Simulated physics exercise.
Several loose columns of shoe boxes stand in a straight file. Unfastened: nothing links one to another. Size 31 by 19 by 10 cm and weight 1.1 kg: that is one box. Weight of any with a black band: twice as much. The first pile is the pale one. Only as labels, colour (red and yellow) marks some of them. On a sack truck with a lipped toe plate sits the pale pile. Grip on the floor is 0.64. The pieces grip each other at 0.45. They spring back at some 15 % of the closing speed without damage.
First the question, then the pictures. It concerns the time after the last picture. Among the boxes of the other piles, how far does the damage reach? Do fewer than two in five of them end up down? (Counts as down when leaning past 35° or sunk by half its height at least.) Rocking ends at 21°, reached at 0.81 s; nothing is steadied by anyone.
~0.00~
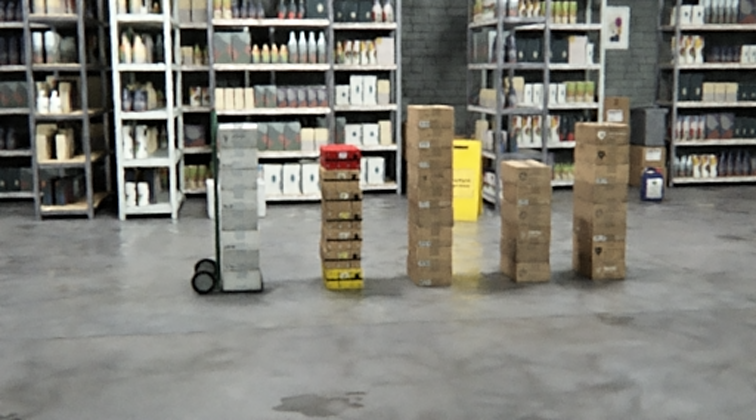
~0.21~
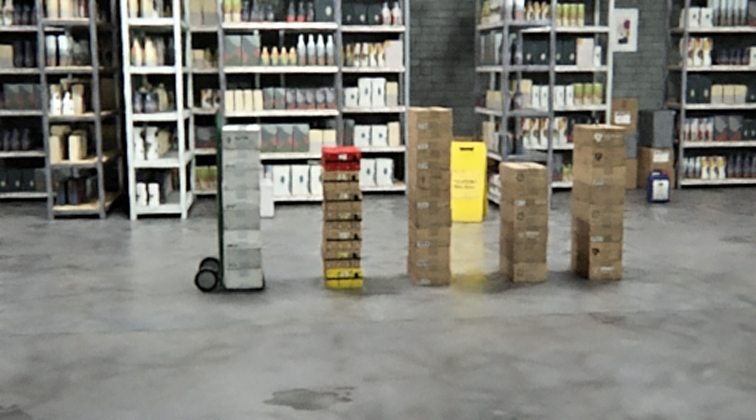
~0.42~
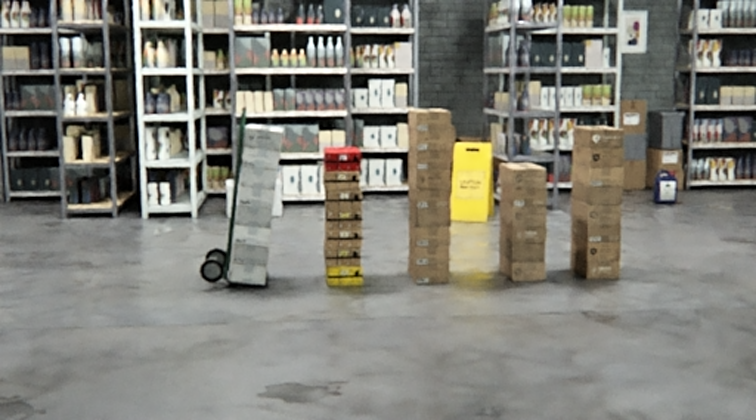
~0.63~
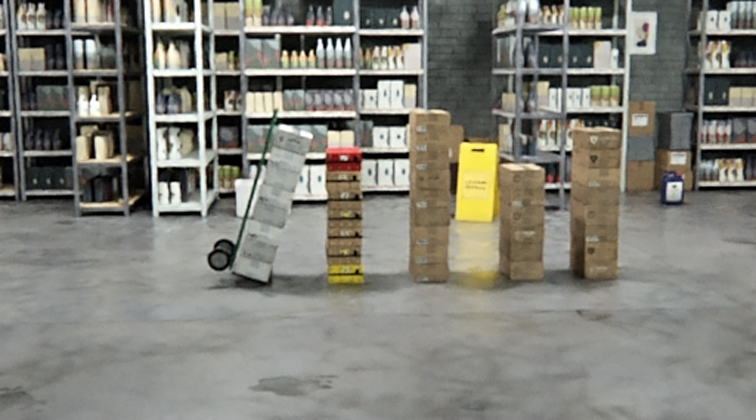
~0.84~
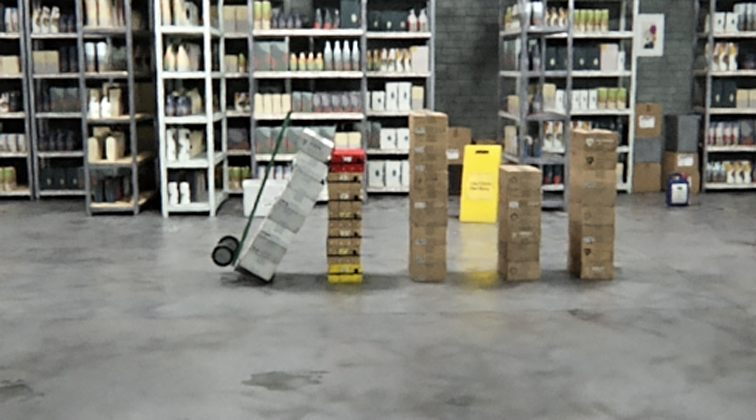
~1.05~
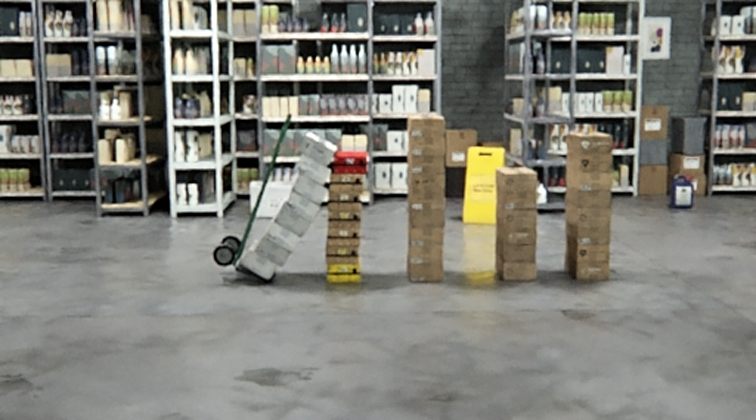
The fallen part will not reach two fifths.
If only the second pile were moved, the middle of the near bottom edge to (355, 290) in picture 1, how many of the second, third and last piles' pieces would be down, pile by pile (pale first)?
Down counts: Second 7, third 9, last 8.
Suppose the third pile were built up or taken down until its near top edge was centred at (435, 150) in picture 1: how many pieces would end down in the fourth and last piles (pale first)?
Down by pile: Fourth 0, last 0.
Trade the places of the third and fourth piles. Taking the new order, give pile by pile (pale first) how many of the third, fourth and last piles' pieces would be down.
Pile by pile, you'd see third at 0, fourth at 0 and last at 0 down.
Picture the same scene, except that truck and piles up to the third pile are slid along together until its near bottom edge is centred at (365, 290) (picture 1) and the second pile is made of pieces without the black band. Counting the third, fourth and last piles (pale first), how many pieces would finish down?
Then third 9, fourth 0, last 0.
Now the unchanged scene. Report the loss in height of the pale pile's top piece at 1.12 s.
Some 5 centimetres.
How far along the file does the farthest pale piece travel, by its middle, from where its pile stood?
About 35 cm along.
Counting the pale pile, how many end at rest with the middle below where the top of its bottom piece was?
Count: 1.
Around 1.12 s, 0 of the pale pile down; none of the 30 other boxes down, 2 disturbed; red box displaced 45 mm.
Around 1.22 s, 0 of the pale pile down; none of the 30 other boxes down, 2 disturbed; red box displaced 41 mm.
Finally (1.9 s), 0 of the pale pile down; none of the 30 other boxes down, 2 disturbed; red box displaced 41 mm; yellow box unmoved. That is 0 per cent. Seen by the last camera, middles, red box near (350, 163), yellow box near (344, 268).
